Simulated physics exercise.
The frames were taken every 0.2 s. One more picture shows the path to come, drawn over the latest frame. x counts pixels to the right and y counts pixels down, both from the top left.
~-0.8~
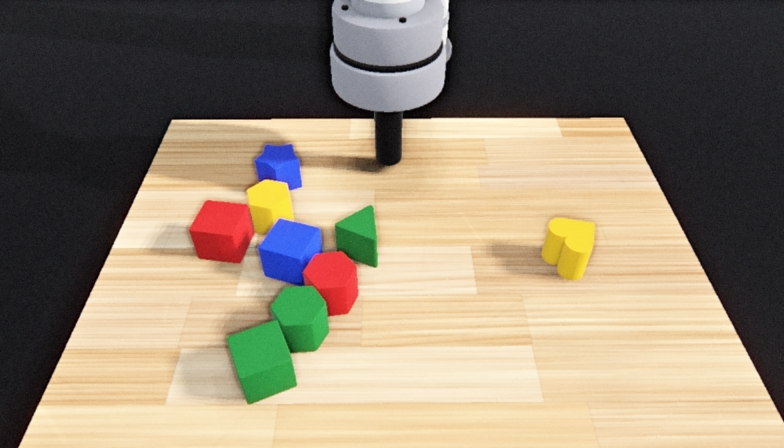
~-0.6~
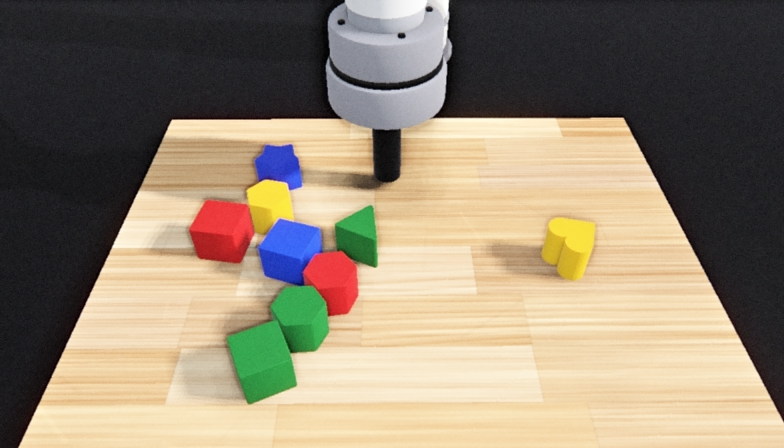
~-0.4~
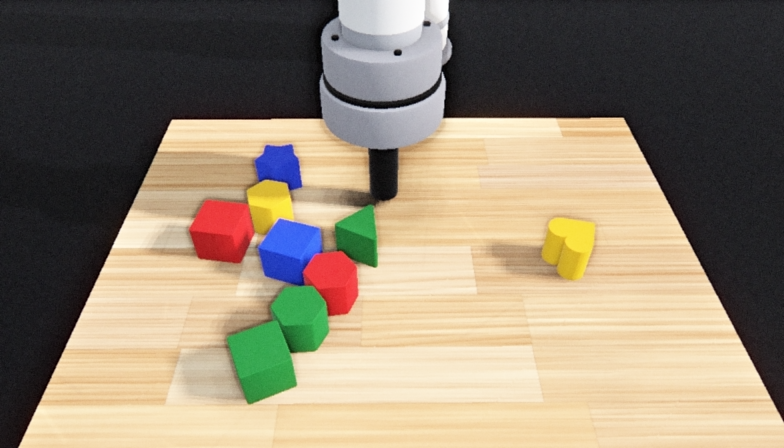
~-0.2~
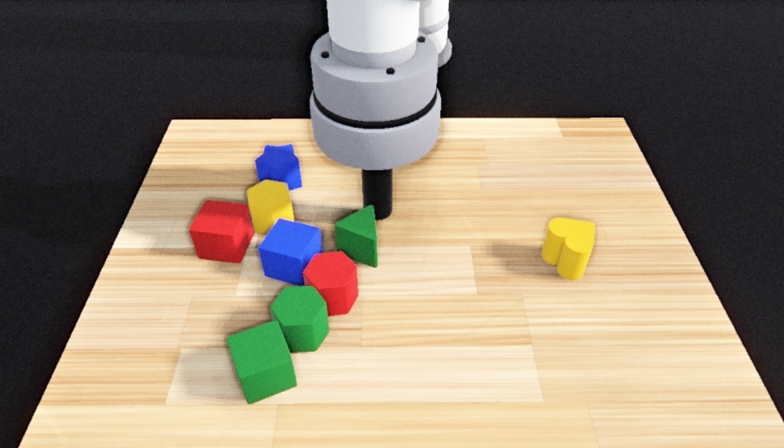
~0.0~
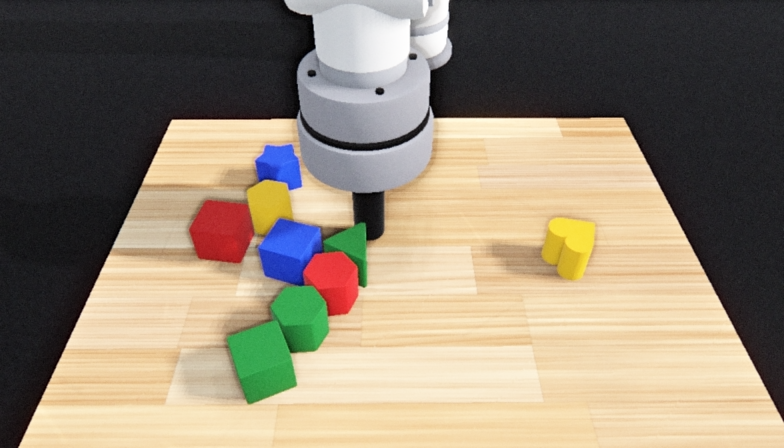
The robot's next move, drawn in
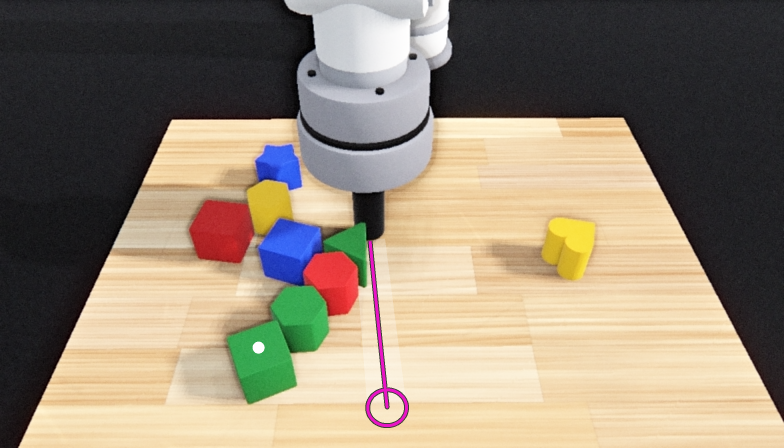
To begin with, a robot arm's black peg stands near the far edge of a wooden board, behind scattered coloured blocks, with a yellow heart off to the right. The peg moves toward the viewer and slightly left, then nudges the green triangular block a little, while the other blocks stay still.
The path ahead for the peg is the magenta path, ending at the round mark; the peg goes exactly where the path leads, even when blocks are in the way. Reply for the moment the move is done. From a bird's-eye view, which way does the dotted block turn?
Seen from overhead, it turns anticlockwise.
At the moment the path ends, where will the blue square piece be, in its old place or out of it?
The block stays on its spot.
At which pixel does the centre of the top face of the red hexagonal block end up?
It should be at about (289, 330).
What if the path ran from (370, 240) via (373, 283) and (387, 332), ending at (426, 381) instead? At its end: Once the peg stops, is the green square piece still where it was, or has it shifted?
By then it is displaced.
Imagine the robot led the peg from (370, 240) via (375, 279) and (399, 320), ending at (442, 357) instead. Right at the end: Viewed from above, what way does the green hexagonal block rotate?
From overhead, clockwise.
Drawn move, straight from (370, 240) to (387, 407); the dot is on the green square piece.
On the path given first. One third of the way, peg (374, 280); green square piece (219, 374), turned 30° anticlockwise; green hexagonal block (259, 337), turned 40° clockwise; red hexagonal block (309, 312); green three-sided block (342, 286), turned 30° clockwise.
Two thirds of the way, peg (380, 334); green square piece (197, 387), turned 40° anticlockwise; green hexagonal block (233, 344), turned 30° clockwise; red hexagonal block (290, 330), turned 50° clockwise; green three-sided block (338, 327), turned 75° clockwise.
At the end, peg (387, 400); green square piece (197, 387), turned 40° anticlockwise; blue square piece still; green hexagonal block (232, 343), turned 25° clockwise; red hexagonal block (289, 330), turned 55° clockwise; green three-sided block (342, 347), turned 115° clockwise.
